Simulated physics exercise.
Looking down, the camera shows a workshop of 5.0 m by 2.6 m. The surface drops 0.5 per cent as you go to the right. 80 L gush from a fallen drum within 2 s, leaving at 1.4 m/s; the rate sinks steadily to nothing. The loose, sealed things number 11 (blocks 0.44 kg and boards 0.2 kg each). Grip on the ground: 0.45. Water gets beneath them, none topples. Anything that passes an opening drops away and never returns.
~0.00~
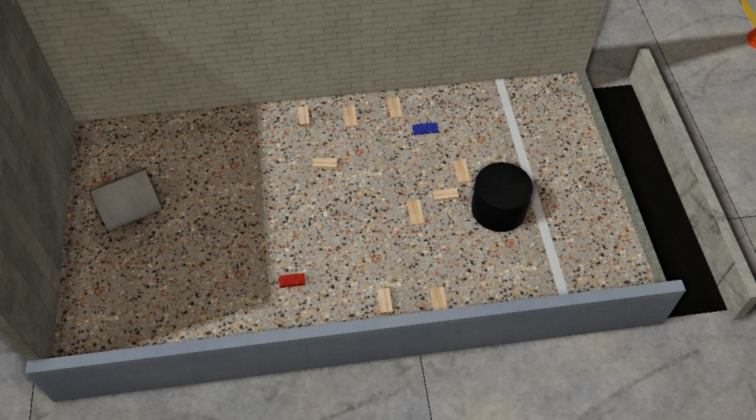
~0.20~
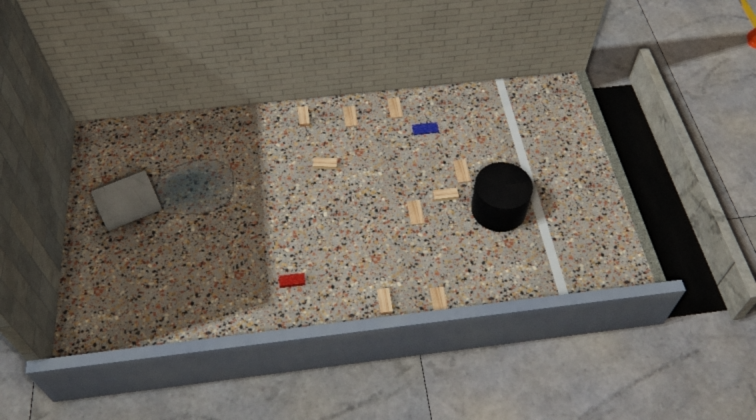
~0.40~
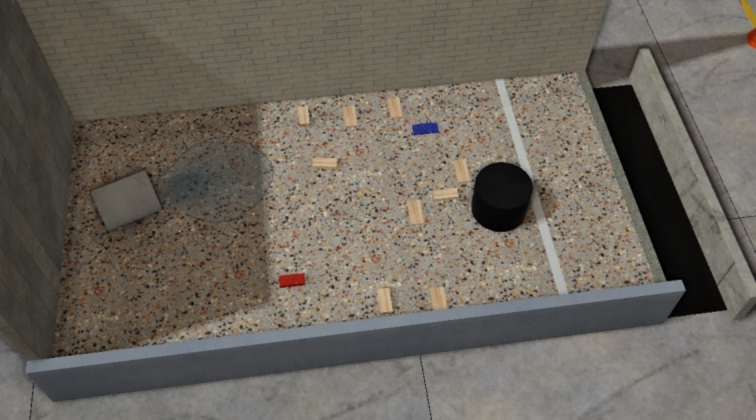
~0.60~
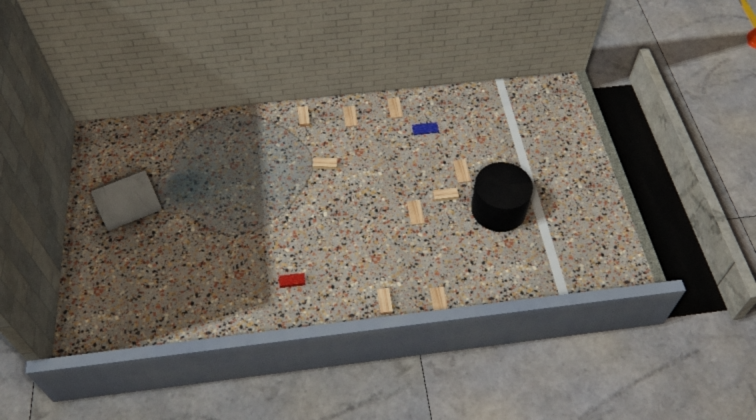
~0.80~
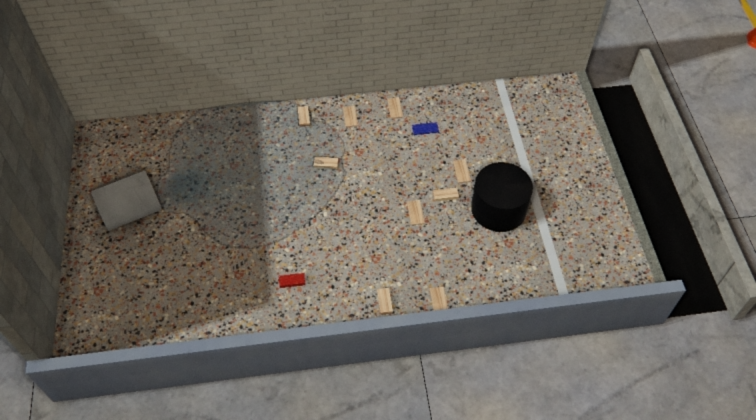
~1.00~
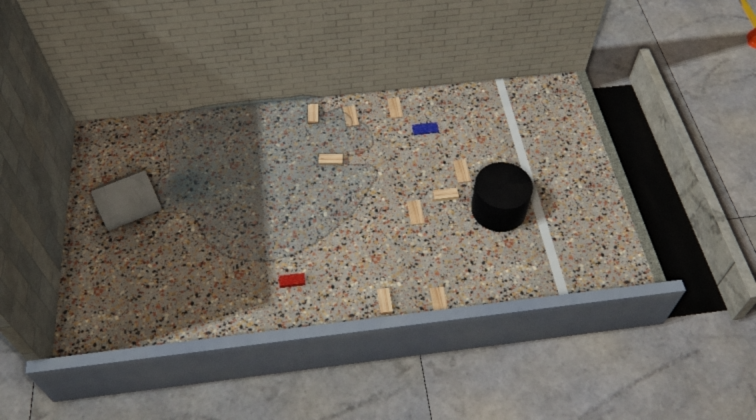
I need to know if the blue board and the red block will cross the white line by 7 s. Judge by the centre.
The blue board is most likely across, the red block is most likely not across.
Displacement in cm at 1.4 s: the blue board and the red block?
Close to 0 and 0 centimetres by then.
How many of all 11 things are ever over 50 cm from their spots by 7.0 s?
The total is 8.
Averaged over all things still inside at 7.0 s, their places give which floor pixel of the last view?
It works out to somewhere near (453, 246) on the floor.
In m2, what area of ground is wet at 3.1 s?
Wet: Near 5.5 m2.
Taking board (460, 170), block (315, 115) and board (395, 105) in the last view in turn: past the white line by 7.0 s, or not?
Taking them one by one, I'd say it gets across, it gets across and it gets across.
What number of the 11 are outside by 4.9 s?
The number is 4.
After 1.4 s the blue board is near (425, 128), 0.0 m from its start, aground; the red block is near (292, 279), 0.0 m from its start, aground; 0 of 11 are over the mark; 2 afloat.
After 3.1 s the blue board is near (476, 137), 0.5 m from its start, afloat; the red block is near (292, 279), 0.0 m from its start, aground; 4 of 11 are over the mark; 3 afloat.
After 4.9 s the blue board is near (582, 148), 1.5 m from its start, afloat; the red block is near (292, 279), 0.0 m from its start, aground; 6 of 11 are over the mark; 2 afloat.
After 7.0 s the blue board has gone out; the red block is near (292, 279), 0.0 m from its start, aground; 6 of 11 are over the mark; 1 afloat.
